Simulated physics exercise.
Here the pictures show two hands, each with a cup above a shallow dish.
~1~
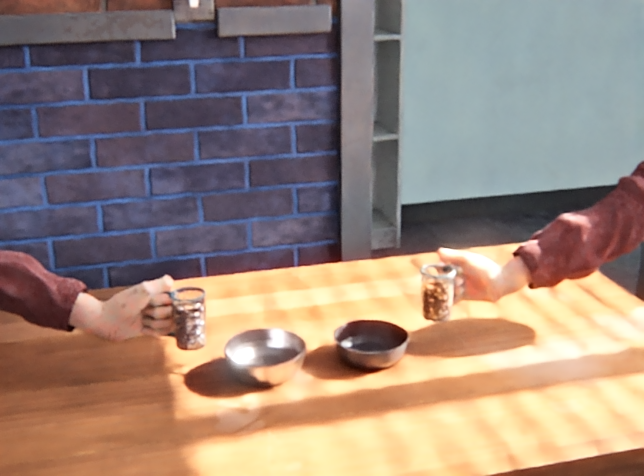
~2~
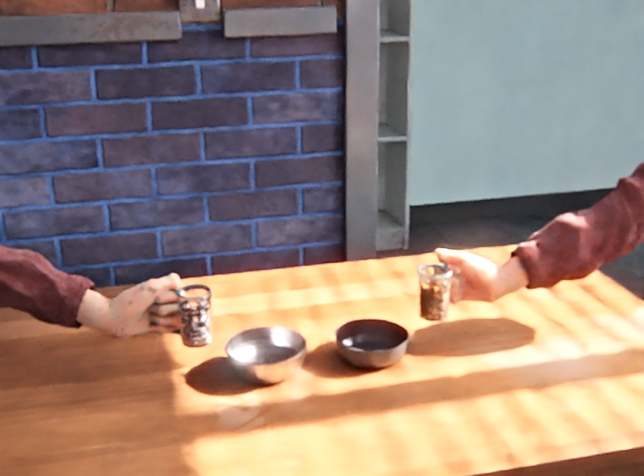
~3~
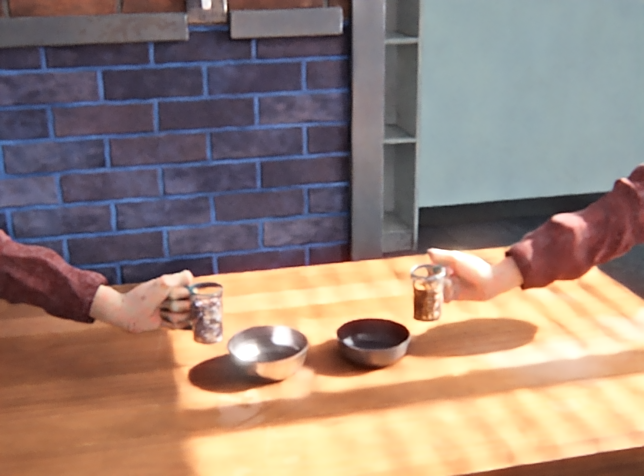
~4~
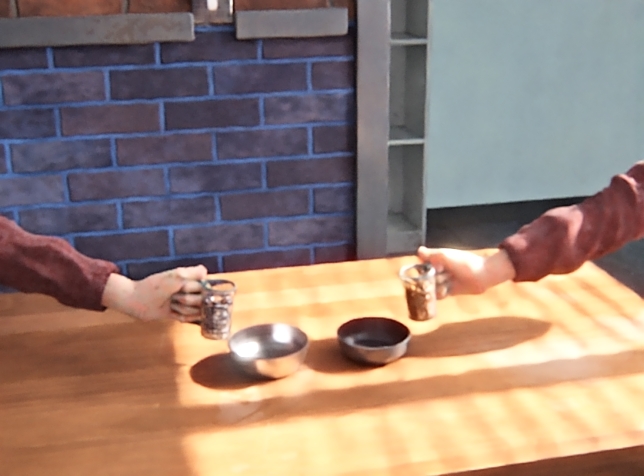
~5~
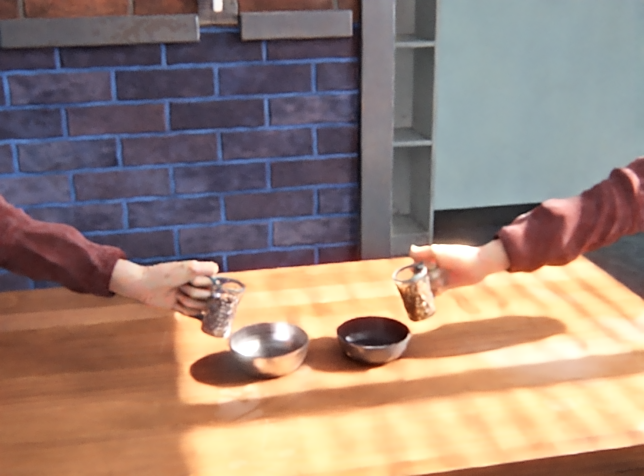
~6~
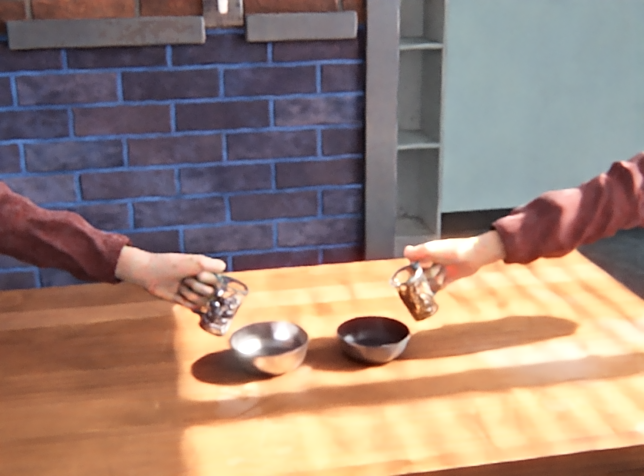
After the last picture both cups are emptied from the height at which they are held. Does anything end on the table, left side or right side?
Left: Loses nothing. Right: Loses nothing.
Then, 0.47 s on from there, left, the whole lot still in the cup; right, the whole lot still in the cup.
Then, 0.88 s on from there, left, the bulk still in the cup, near a quarter in the dish, a little in the air; right, all but a few still in the cup, only a few in the air.
Then, 1.23 s on from there, left, the whole lot in the dish; right, only a few still in the cup, all but a few in the dish.
In the end, left, the whole lot in the dish, none at all outside the dish; right, the whole lot in the dish, none at all outside the dish.
